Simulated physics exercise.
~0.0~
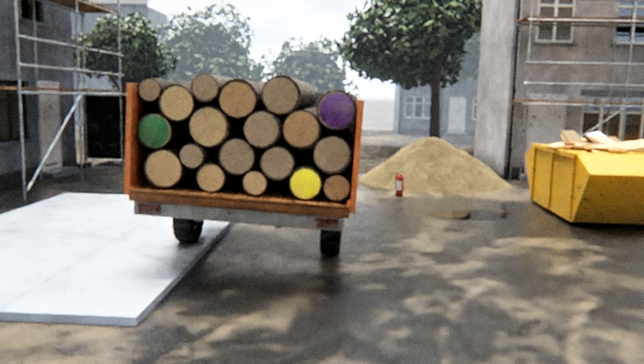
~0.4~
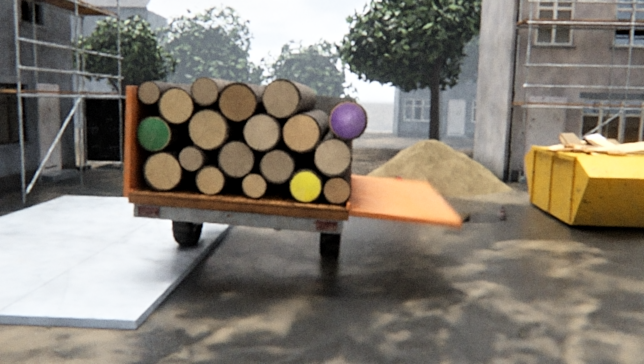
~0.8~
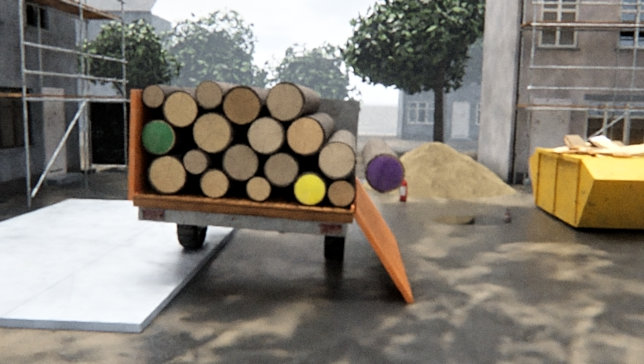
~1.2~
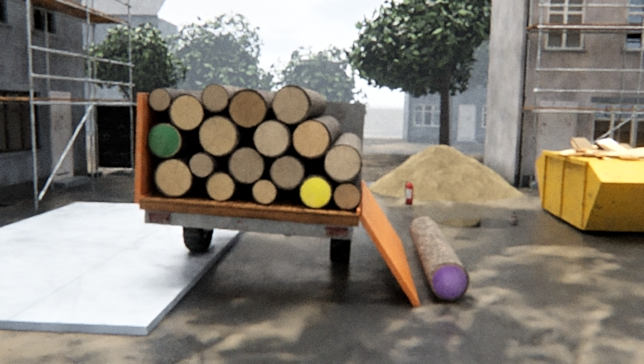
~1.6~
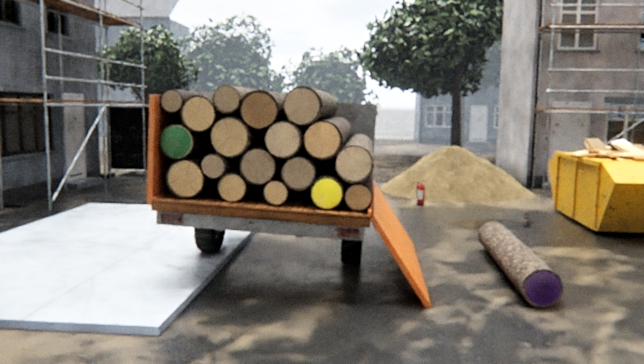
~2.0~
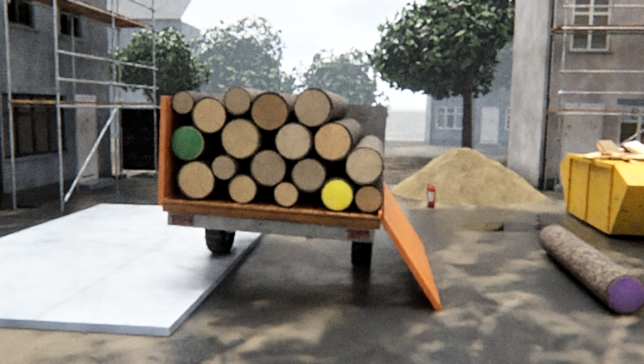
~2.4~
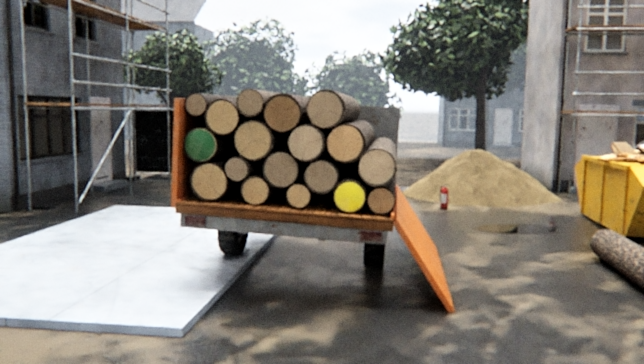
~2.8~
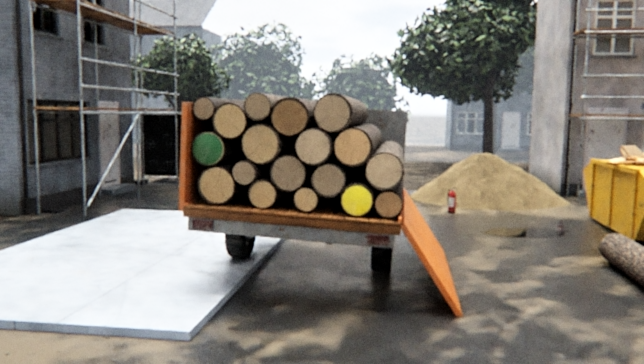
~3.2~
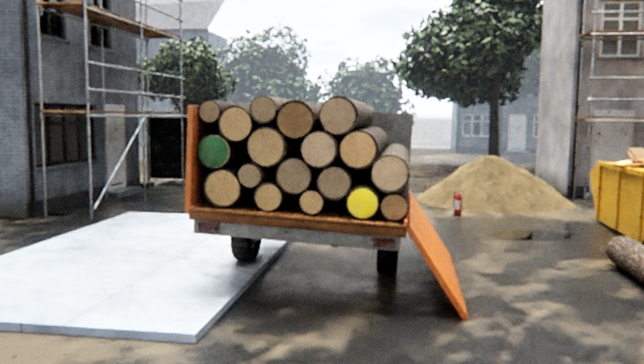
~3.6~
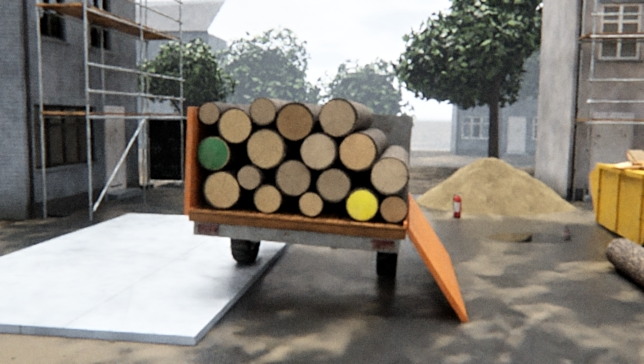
Log-laden trailer dropping its right side board, a purple-ended log tumbling off and rolling away right while the rest stay stacked.
